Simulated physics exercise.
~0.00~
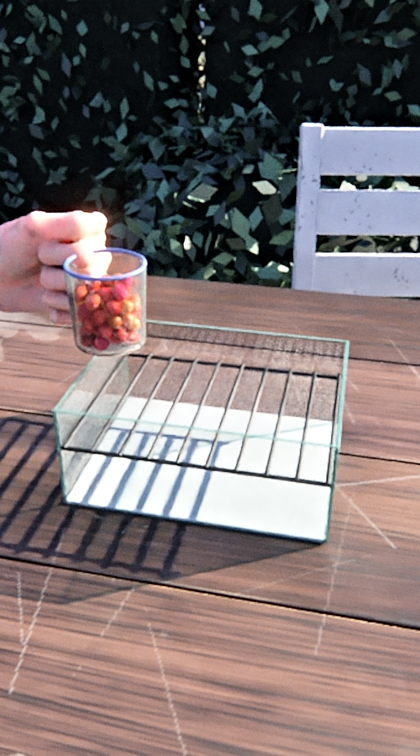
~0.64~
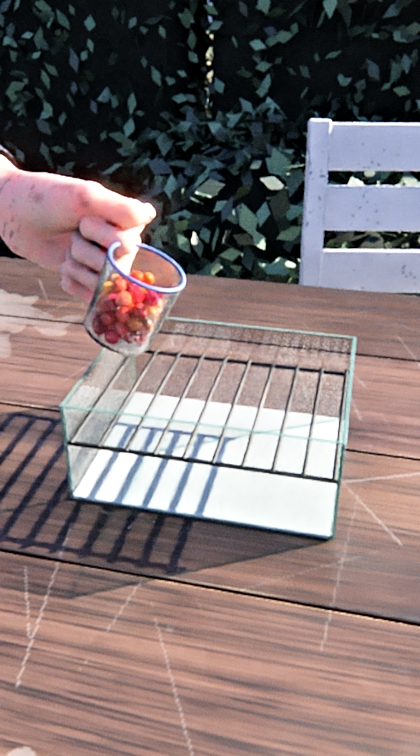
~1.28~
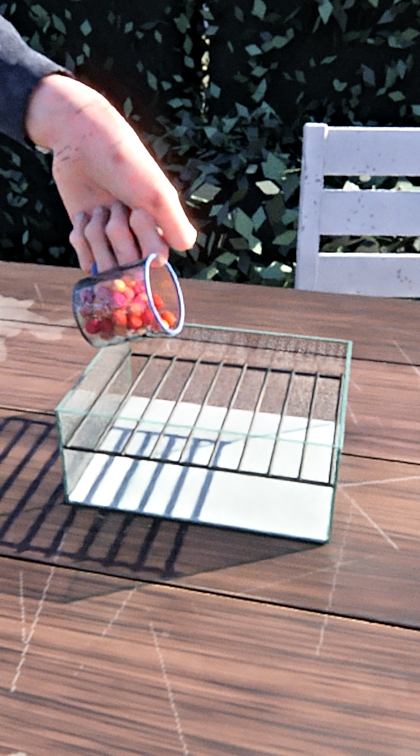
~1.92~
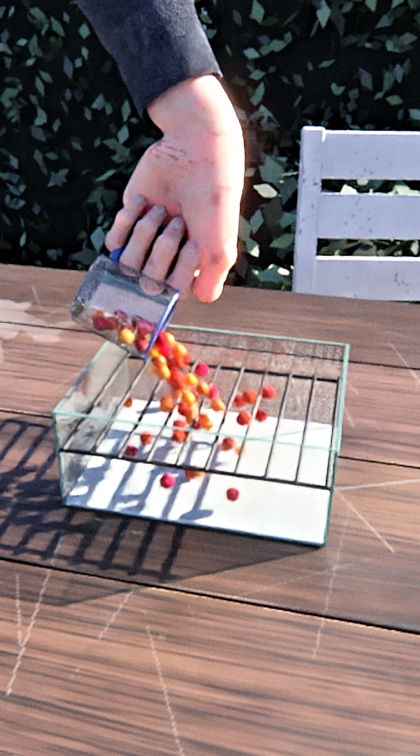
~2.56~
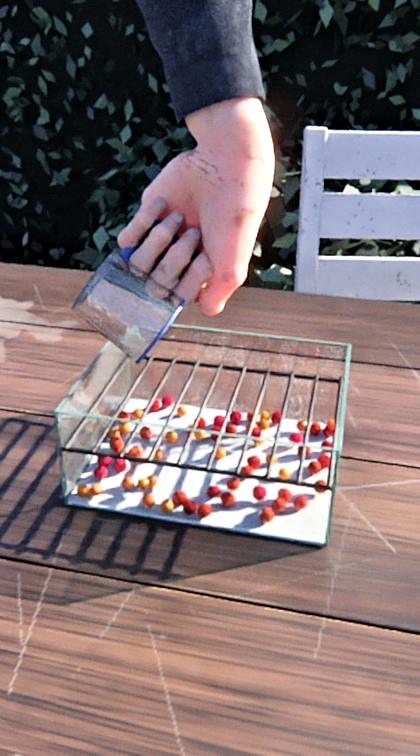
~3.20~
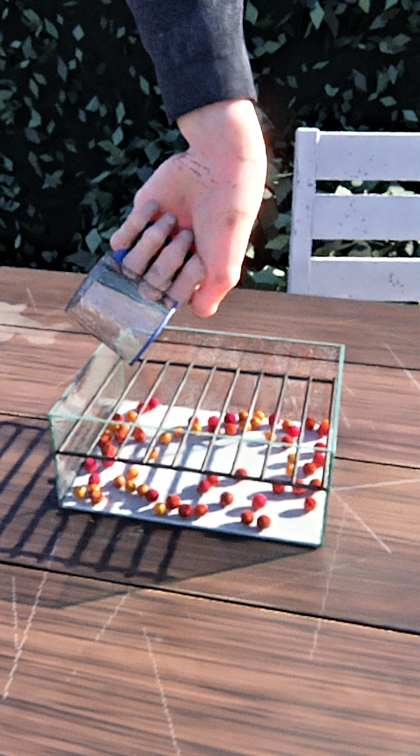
Hand tipping a clear cup of red and orange berry-like balls over a wire rack, all falling through to the glass tray's white base.
